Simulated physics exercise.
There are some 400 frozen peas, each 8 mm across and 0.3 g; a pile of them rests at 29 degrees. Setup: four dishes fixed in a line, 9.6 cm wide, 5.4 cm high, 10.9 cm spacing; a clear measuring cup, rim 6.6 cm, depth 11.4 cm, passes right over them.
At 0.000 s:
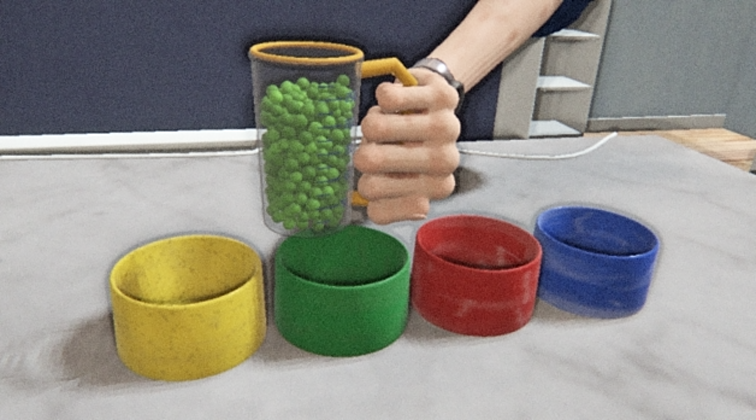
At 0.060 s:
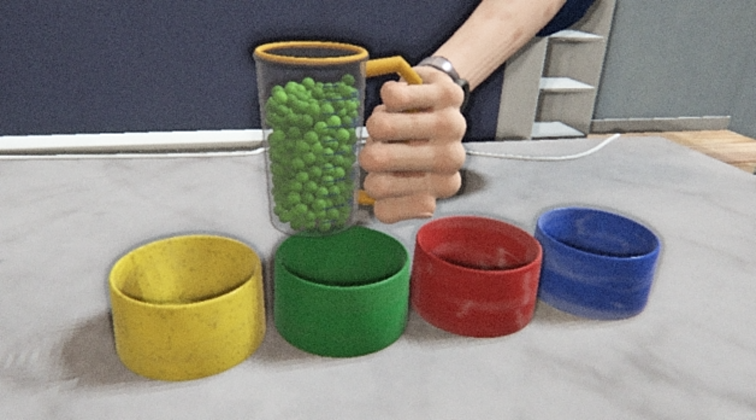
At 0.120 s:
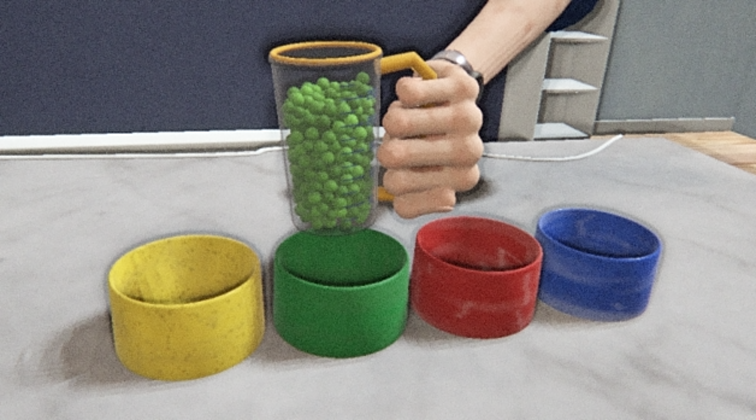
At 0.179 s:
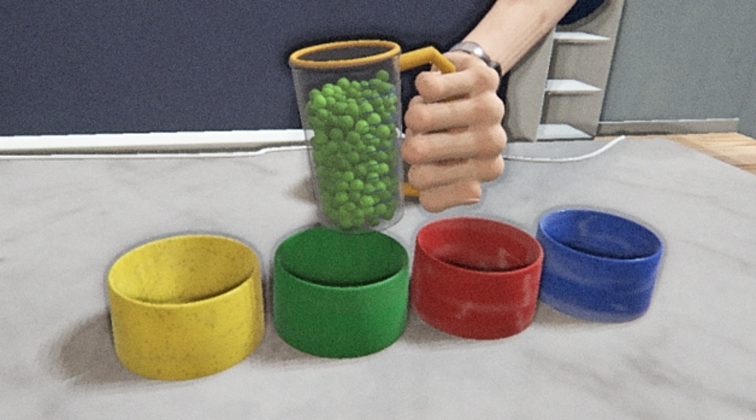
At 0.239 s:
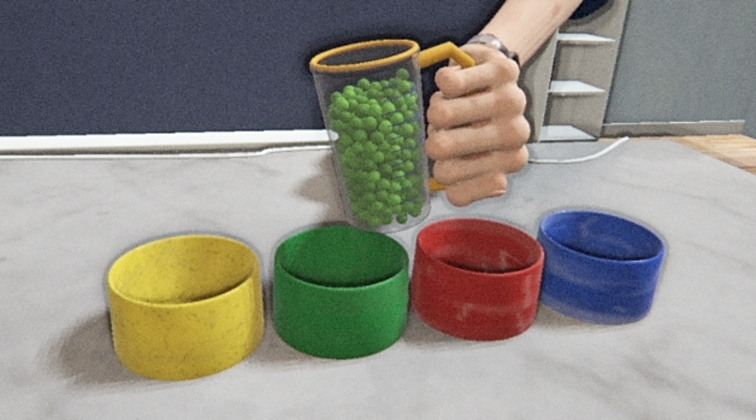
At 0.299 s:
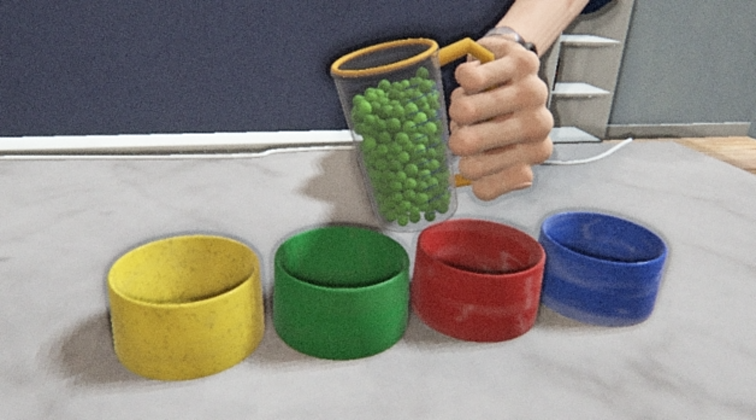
At the start, a hand holds a clear measuring cup of green peas upright behind a row of yellow, green, red and blue dishes. The hand moves the cup a short way to the right, and the cup gradually tilts to the left, the peas still inside it.
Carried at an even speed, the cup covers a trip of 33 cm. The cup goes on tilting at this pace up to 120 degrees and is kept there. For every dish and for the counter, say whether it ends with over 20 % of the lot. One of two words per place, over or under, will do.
Red dish - under, blue dish - over, green dish - under, yellow dish - under, counter - under.
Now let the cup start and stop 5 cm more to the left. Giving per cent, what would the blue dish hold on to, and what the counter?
In that case, blue: 70; counter: 20.
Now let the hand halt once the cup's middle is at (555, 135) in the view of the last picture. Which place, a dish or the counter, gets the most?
Result: Largest portion at red.
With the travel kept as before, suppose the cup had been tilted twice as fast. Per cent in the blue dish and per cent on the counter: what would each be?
Shares: Blue at 80; counter at 10.
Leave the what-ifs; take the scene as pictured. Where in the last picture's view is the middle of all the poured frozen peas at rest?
Near (594, 266).
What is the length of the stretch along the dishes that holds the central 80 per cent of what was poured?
About 5 cm.
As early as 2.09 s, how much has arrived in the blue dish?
Roughly 85 %.
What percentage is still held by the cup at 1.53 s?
I reckon around 100 per cent.
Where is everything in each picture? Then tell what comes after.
The first picture shows cup at (307, 140), tilt 0 degrees, lip at (253, 52), moved 0.0 cm; middle of the pieces at (310, 151); yellow dish at (188, 268); green dish at (343, 254); red dish at (478, 241); blue dish at (596, 230).
The second picture shows cup at (313, 140), tilt 1 degrees, lip at (258, 53), moved 0.4 cm; middle of the pieces at (315, 151).
The third picture shows cup at (331, 140), tilt 4 degrees, lip at (273, 56), moved 1.7 cm; middle of the pieces at (334, 150).
The fourth picture shows cup at (354, 139), tilt 8 degrees, lip at (293, 60), moved 3.3 cm; middle of the pieces at (357, 149).
The fifth picture shows cup at (378, 139), tilt 12 degrees, lip at (313, 65), moved 4.9 cm; middle of the pieces at (382, 148).
The sixth picture shows cup at (401, 139), tilt 16 degrees, lip at (335, 71), moved 6.6 cm; middle of the pieces at (406, 148); yellow dish at (186, 268); green dish at (343, 256); red dish at (480, 246); blue dish at (602, 236). Its pace works out near 65 degrees a second; the hand travels 28 cm a second.
Then, at 1.04 s, tilt 65 degrees; cup holds 100 %.
After 1.53 s, tilt 97 degrees; cup holds 100 %.
After 2.09 s, tilt 120 degrees; cup holds 15 %, blue 85 %.
At rest (3.0 s), red 0 %, blue 100 %, green 0 %, yellow 0 %, counter 0 %.
